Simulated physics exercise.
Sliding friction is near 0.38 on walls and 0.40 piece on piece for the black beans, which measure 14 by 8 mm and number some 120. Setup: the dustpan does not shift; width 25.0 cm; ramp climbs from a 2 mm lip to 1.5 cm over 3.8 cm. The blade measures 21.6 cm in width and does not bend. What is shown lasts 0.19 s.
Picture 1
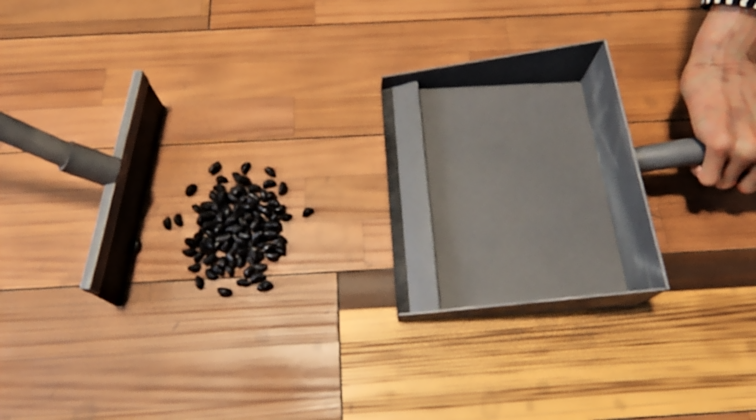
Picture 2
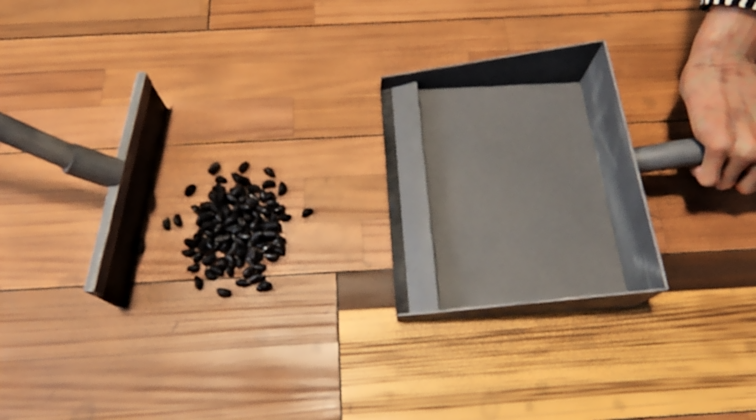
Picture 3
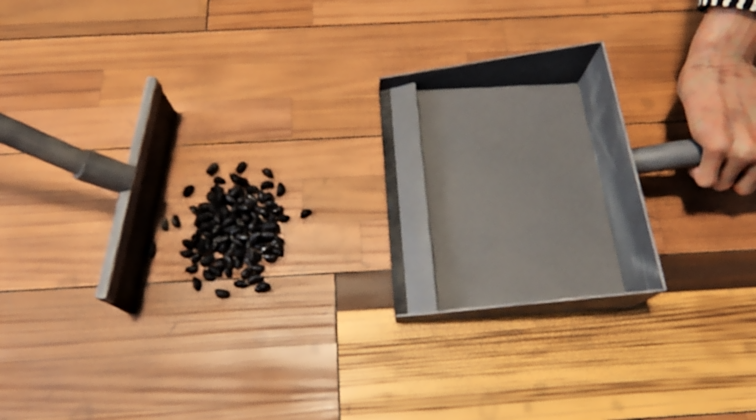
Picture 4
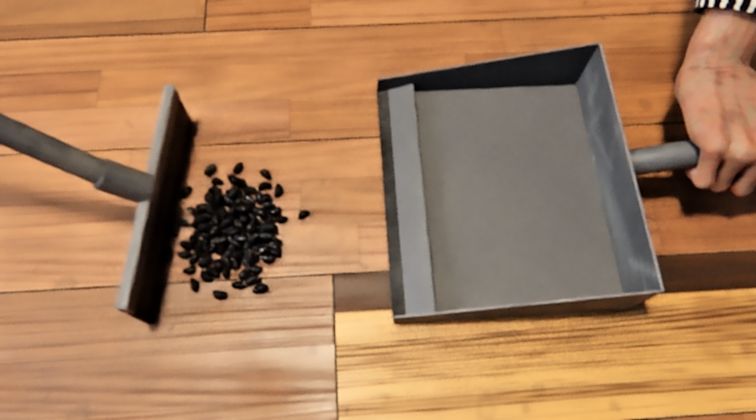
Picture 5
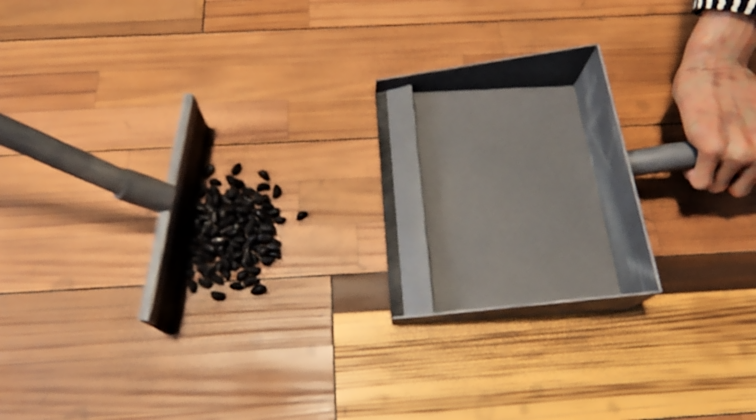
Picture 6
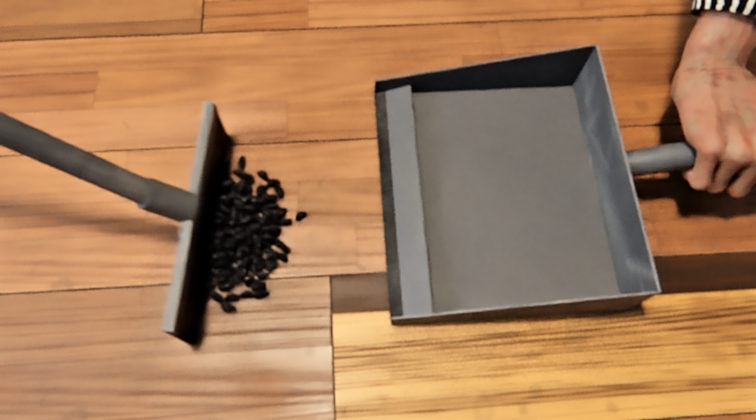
Gray broom-like blade sliding right across a wooden floor, reaching and bunching small black pieces as a hand holds a dustpan.
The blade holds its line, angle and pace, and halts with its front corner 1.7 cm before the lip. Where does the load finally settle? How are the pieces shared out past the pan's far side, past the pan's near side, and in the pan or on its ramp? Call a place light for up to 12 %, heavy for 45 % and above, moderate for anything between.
Past the pan's far side: Light; past the pan's near side: Moderate; in the pan or on its ramp: Moderate.
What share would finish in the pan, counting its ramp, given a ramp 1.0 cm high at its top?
I'd guess close to 35 per cent.
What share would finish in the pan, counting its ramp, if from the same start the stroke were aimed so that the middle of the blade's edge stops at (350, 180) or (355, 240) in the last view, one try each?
Some 25 and 30 per cent.
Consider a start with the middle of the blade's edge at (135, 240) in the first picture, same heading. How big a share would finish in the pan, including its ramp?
It would come to about 25 in a hundred.
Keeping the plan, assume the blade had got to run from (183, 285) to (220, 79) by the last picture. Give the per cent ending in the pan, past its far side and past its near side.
Pan 25 % / far 0 % / near 5 %.
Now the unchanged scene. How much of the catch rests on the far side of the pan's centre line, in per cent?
Something like 10 in a hundred.
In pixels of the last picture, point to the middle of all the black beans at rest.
Approximately (386, 273) in the last view.
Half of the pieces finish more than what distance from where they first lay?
I'd say near 16 cm.
Then, 0.14 s after the last picture, middle of the blade 10 cm from the lip; 0 % over the lip, far side 0 %, near side 5 %.
Then, 0.24 s after the last picture, middle of the blade 4 cm from the lip; 5 % over the lip, far side 0 %, near side 15 %.
Then, 0.47 s after the last picture, middle of the blade 3 cm from the lip; 30 % over the lip, far side 0 %, near side 20 %.
In the end, far side 0 %, near side 20 %, pan 30 %, in front of the lip or behind the blade 50 %.
